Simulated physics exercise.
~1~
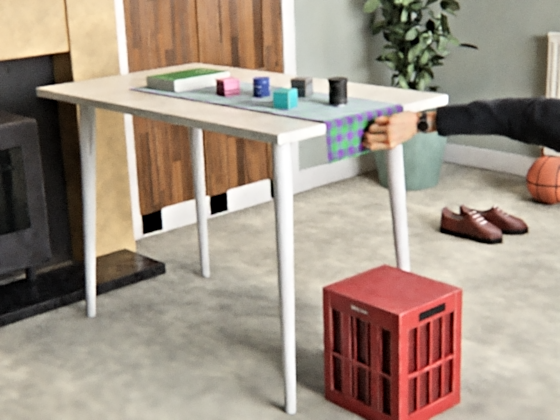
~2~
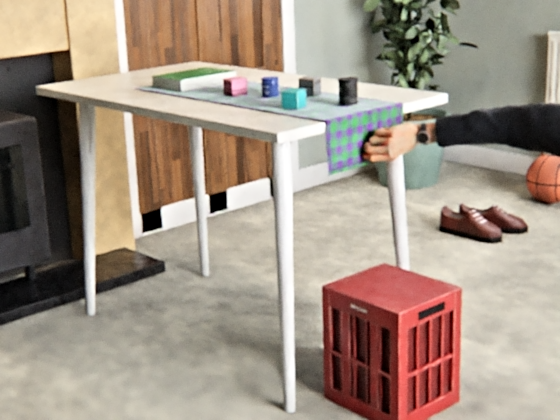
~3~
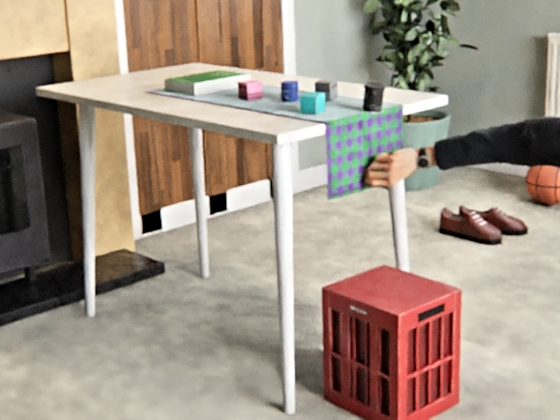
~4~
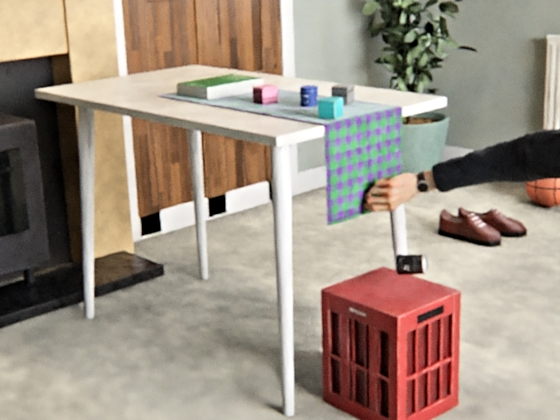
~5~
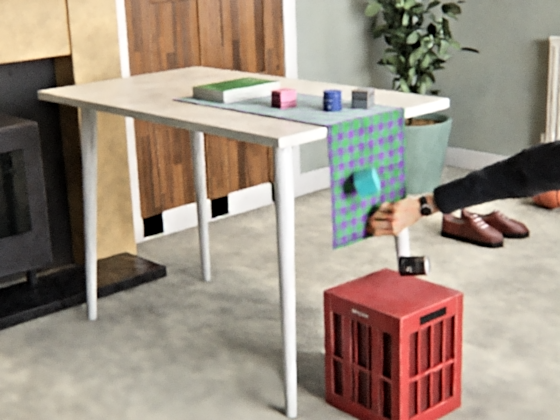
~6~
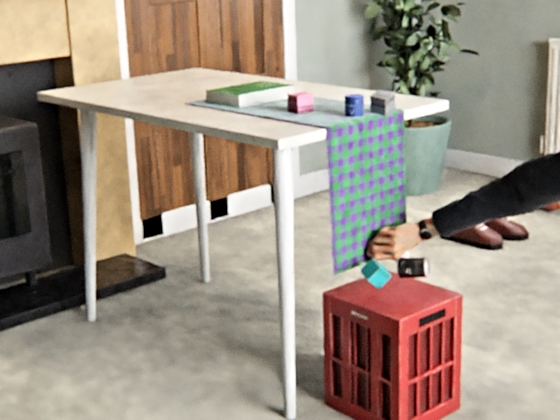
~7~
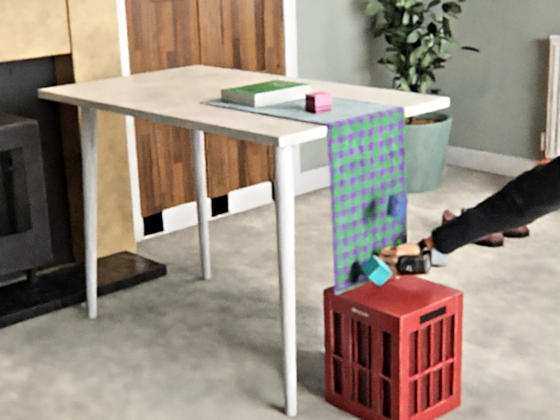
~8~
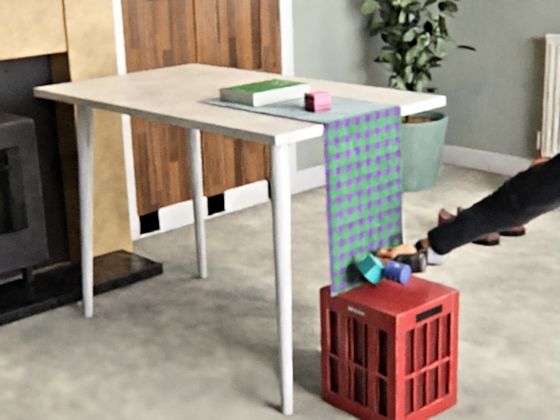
Purple and green checked runner being pulled down by a hand, dropping four small objects onto a red crate, pink cube staying.
